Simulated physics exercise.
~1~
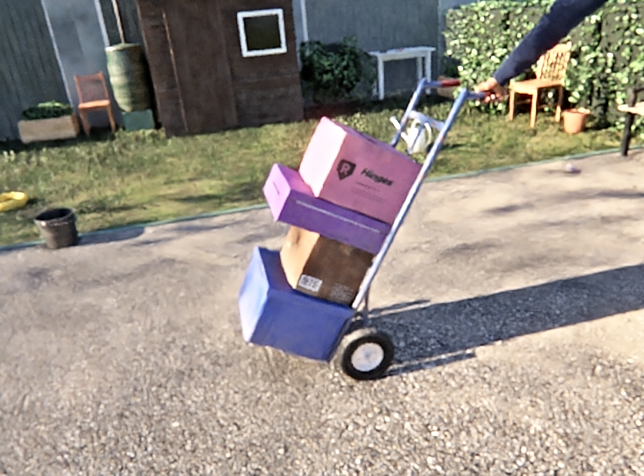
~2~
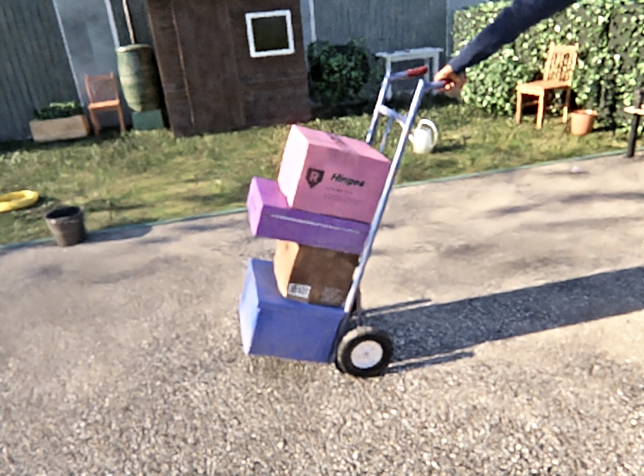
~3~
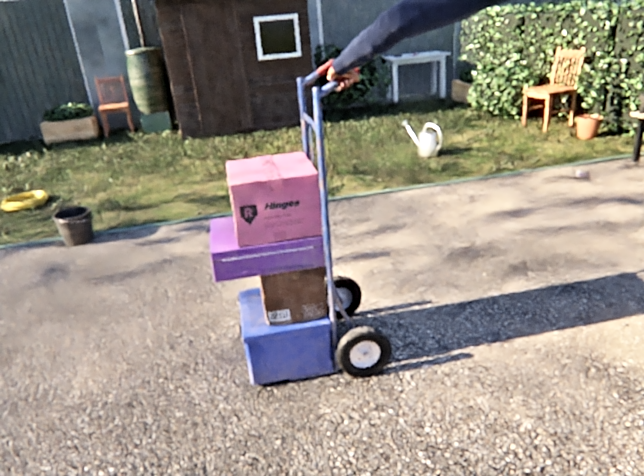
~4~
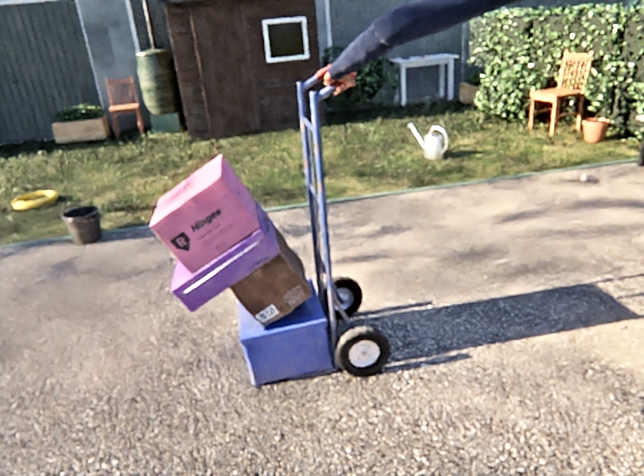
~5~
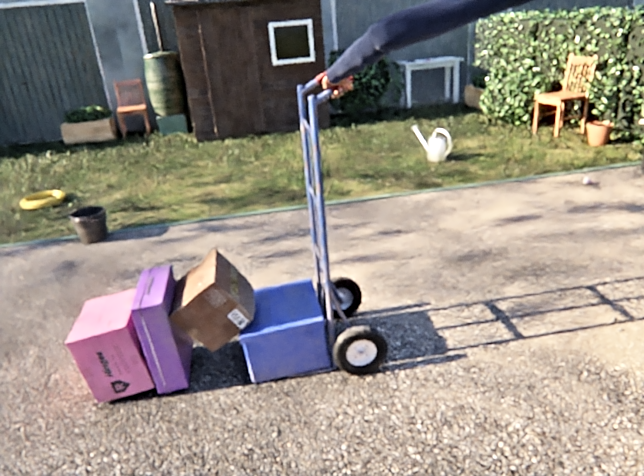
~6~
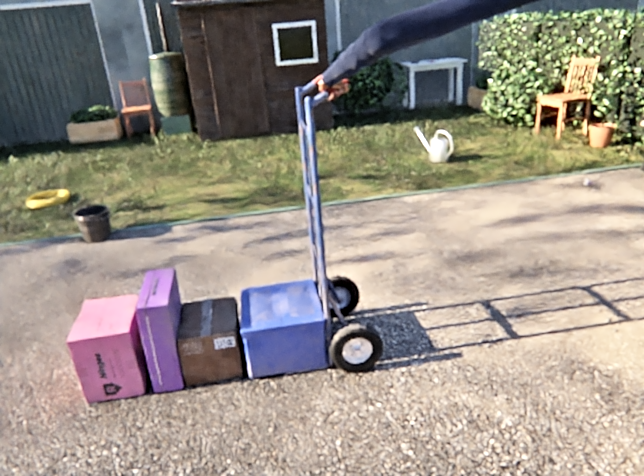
A blue sack truck, leaning back to the right on a sunlit paved yard and seen from the side, carries a blue tote, a brown parcel, a purple box and a pink box stacked upward. Behind it are grass, a dark shed, wooden chairs and a hedge. A dark-sleeved arm swings the truck upright to the left and holds it there. The upper three boxes tip forward together, then topple off to the left. They come to rest in a row on the ground, pink farthest left, then purple and brown, while the blue tote stays on the truck.
